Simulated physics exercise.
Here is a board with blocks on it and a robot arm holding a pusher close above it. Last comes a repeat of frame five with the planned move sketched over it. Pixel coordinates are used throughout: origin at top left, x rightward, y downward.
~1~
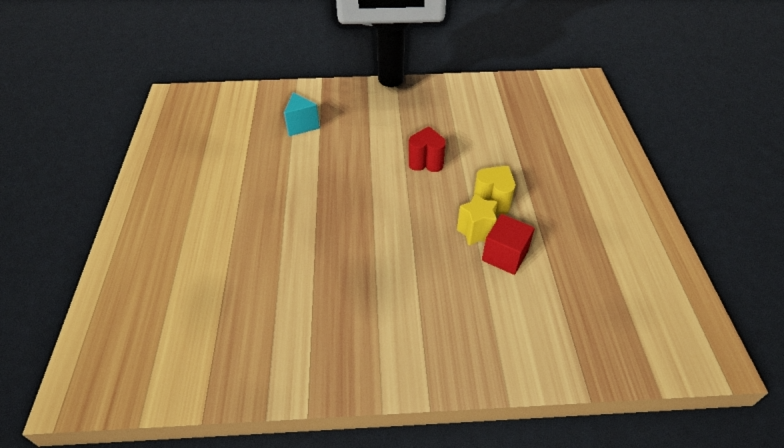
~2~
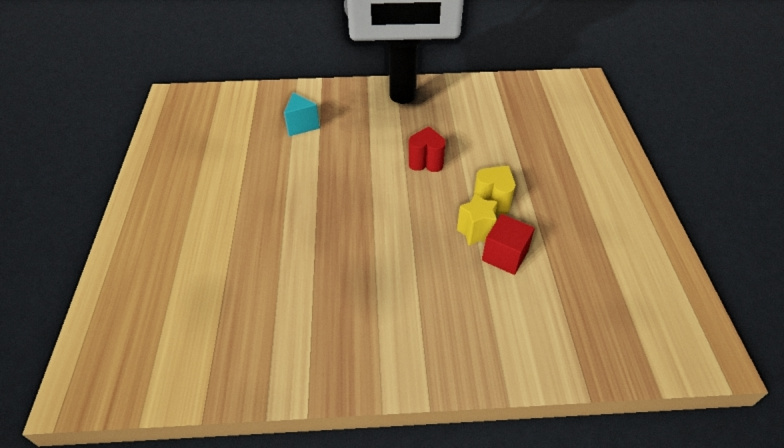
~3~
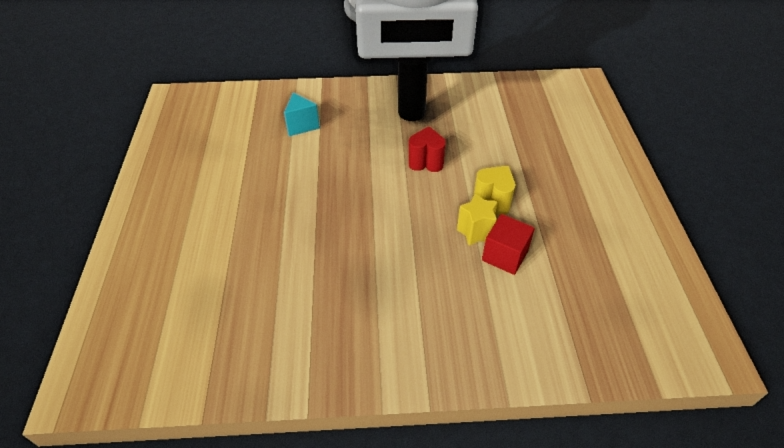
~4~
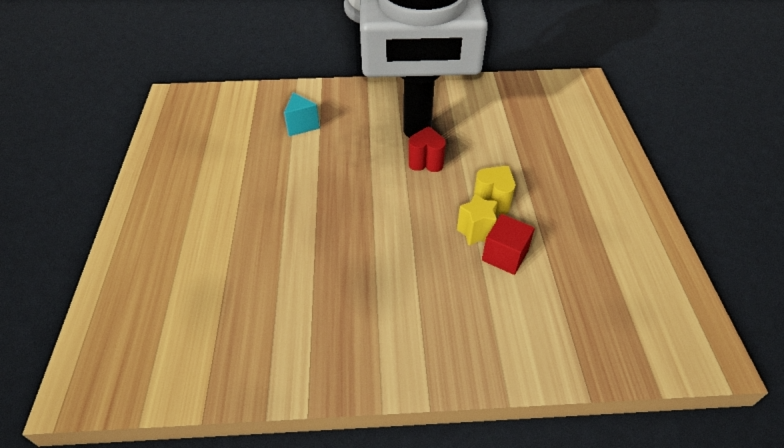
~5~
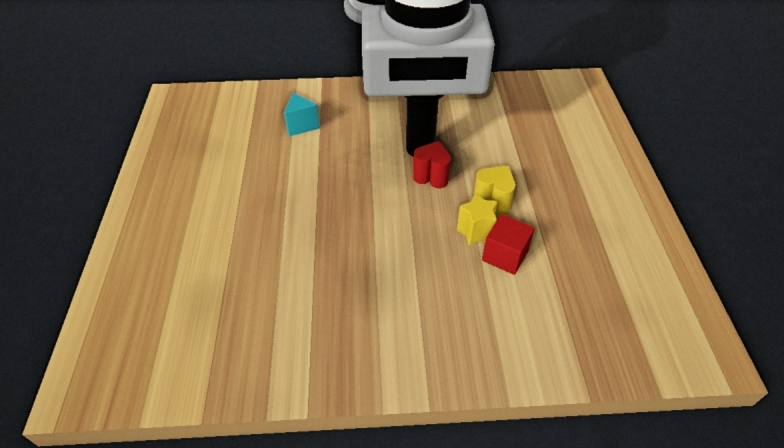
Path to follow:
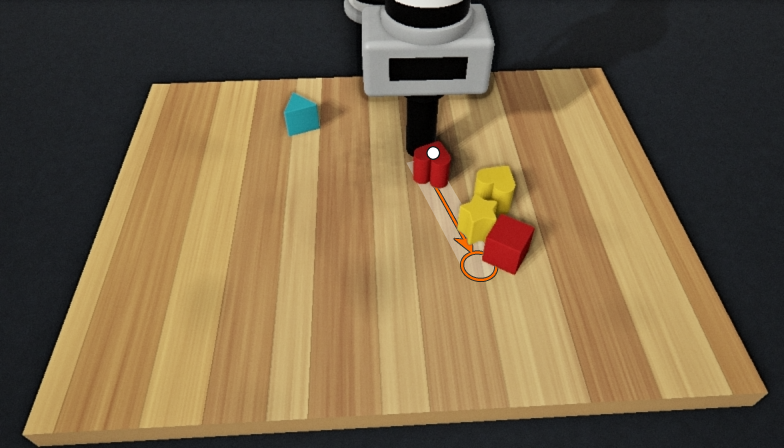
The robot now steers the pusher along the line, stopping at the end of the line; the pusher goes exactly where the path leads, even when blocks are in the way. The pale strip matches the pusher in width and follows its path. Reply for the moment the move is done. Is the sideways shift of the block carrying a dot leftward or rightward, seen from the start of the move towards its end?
It will end up to the right.
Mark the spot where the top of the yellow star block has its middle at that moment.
Its top face will be centred at roughly (521, 252).
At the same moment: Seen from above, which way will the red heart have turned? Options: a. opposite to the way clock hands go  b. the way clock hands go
It's b.
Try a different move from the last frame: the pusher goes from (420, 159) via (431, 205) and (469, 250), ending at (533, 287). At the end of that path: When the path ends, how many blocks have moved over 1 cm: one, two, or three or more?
The result: Three blocks or more.
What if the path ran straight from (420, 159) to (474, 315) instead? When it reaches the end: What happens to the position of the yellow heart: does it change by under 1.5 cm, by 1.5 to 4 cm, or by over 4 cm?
Ends under 1.5 cm away.
The line goes from (420, 159) directly to (479, 266); the dot is on the red heart.
On the path given first. One third of the way, pusher at (439, 181); red heart at (453, 187).
Two thirds of the way, pusher at (459, 217); red heart at (465, 227), turned 25° clockwise; yellow star block at (498, 227), turned 45° anticlockwise; red four-sided block at (531, 242).
At the end, pusher at (481, 256); red heart at (473, 268), turned 60° clockwise; yellow star block at (521, 252), turned 75° anticlockwise; yellow heart unmoved; red four-sided block at (559, 253), turned 25° anticlockwise.
